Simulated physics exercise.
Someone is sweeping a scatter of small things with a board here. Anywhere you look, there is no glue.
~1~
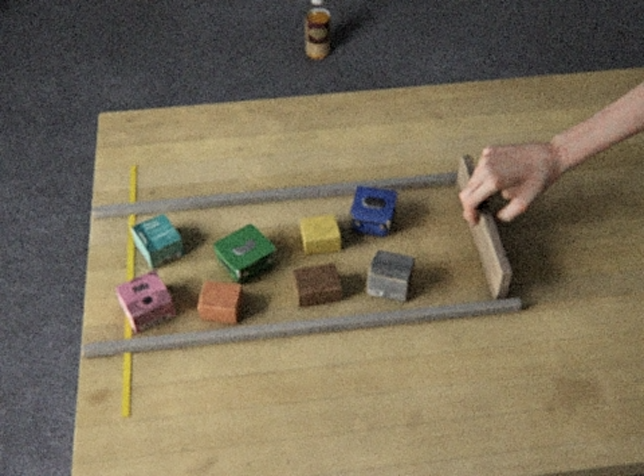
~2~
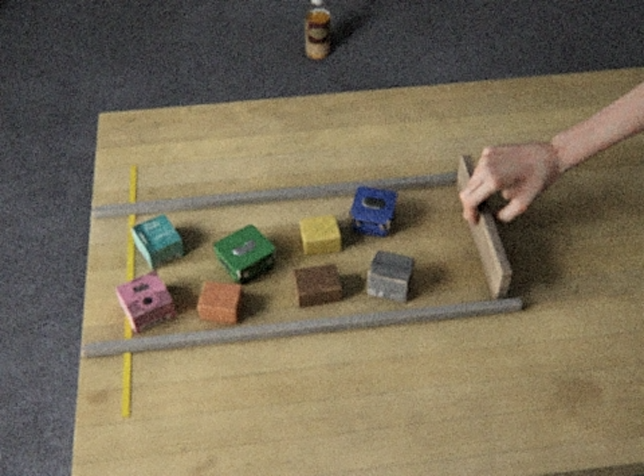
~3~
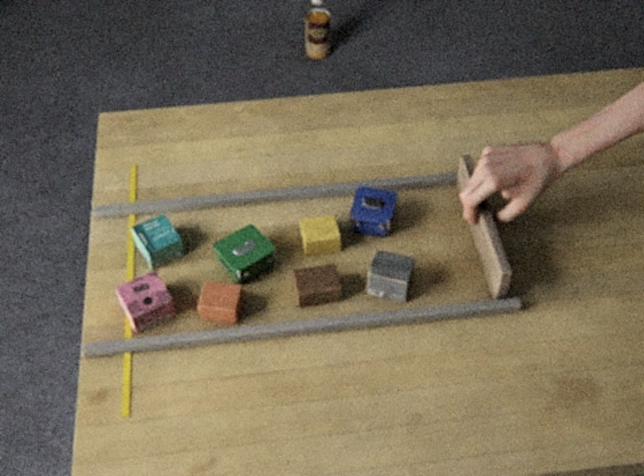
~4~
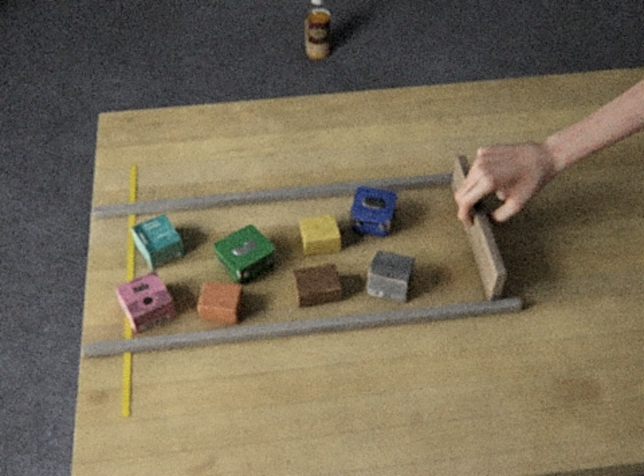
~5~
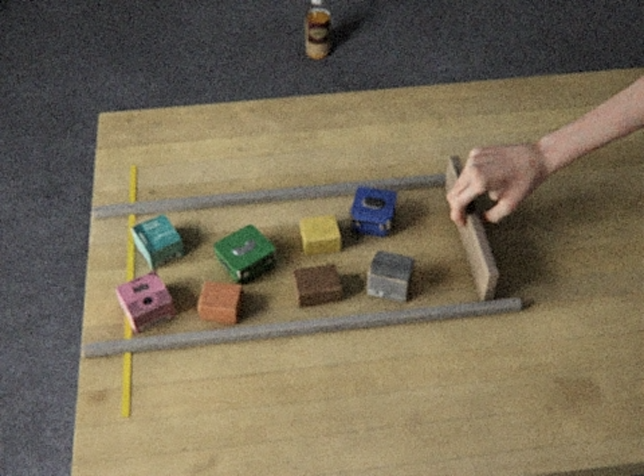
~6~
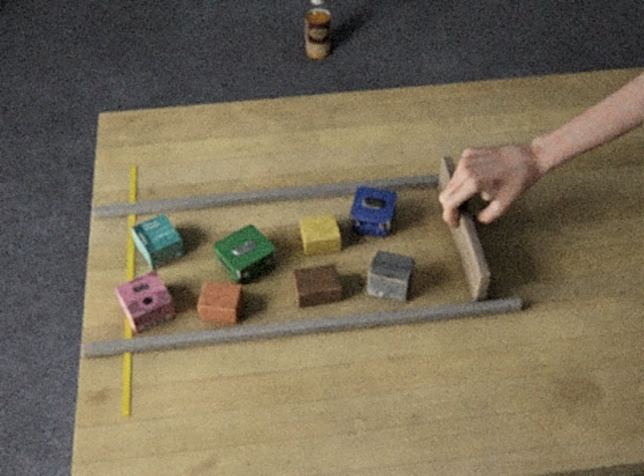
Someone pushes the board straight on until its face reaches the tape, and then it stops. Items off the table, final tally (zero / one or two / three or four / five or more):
Final tally: Five or more.
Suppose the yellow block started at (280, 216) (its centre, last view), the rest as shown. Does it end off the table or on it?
It drops.
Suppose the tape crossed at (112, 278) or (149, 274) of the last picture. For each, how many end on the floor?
It would be 6 and 4.
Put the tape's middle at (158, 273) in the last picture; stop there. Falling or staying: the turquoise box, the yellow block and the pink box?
For the turquoise box: It drops. For the yellow block: It stays. For the pink box: It drops.
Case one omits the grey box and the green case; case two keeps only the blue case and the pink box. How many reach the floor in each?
Fallen: 4, and 3 in the other try.
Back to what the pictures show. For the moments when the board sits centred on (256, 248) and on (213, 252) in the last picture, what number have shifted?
First 8, then 8.
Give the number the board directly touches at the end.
It's 2.
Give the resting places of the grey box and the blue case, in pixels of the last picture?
The grey box comes to rest at (106, 312), and the blue case comes to rest at (109, 242).
A little later, none off yet; pink box at rest near (146, 301); turquoise box at rest near (158, 241); orange block at rest near (221, 303).
When it is over, the number that fall off is five or more; down, yellow block, brown block, green case, orange block, turquoise box and pink box.
